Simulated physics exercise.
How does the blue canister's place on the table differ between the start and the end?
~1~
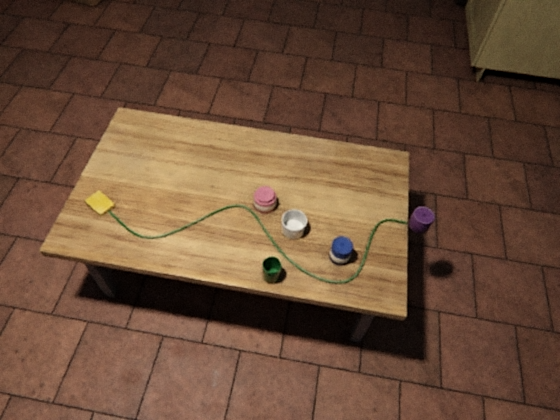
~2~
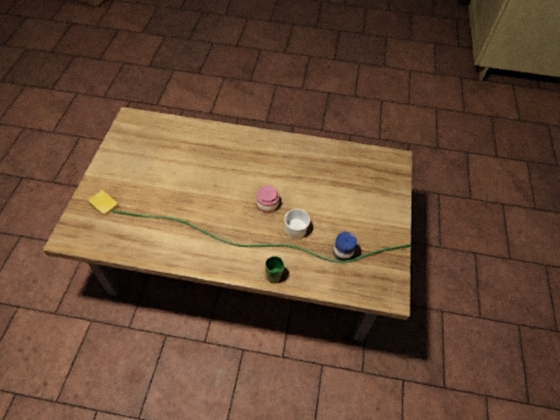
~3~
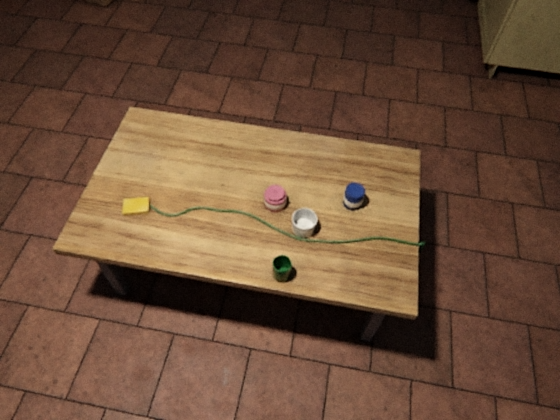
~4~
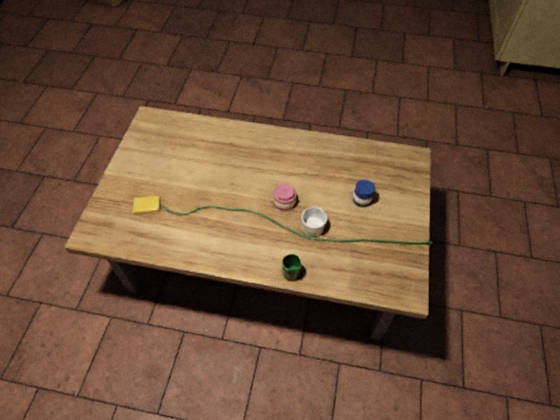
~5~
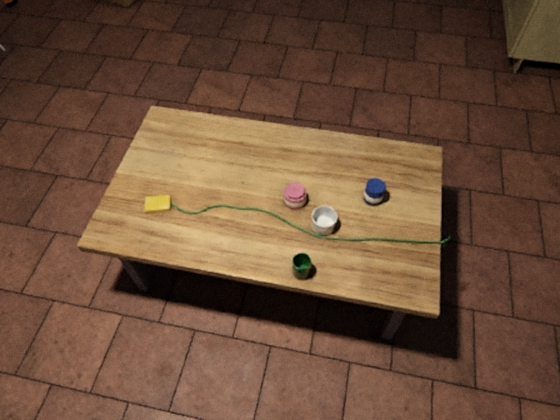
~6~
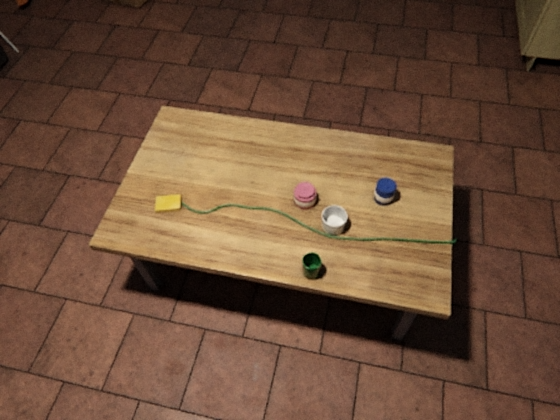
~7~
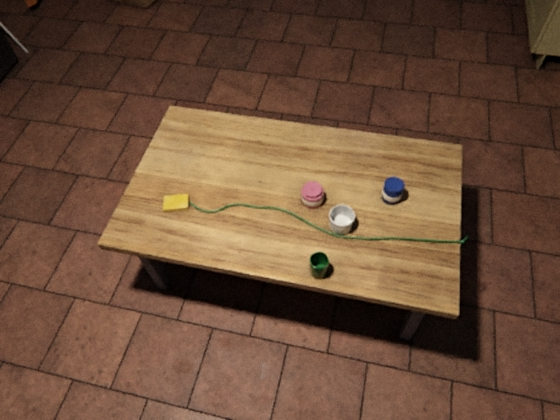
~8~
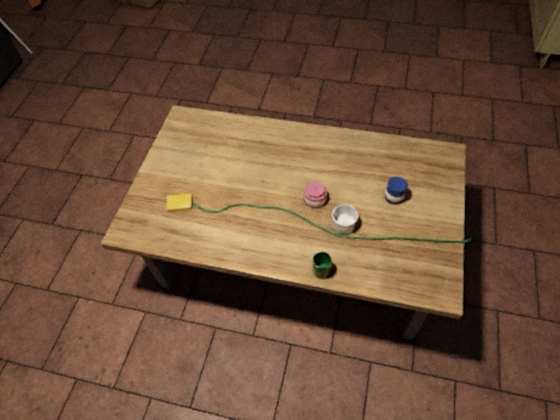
At first the blue canister stands toward the near side of the table, to the right of the white mug and slightly nearer the viewer. By the end it is farther back, beyond the cable and about level with the pink jar, still on the right part of the table.
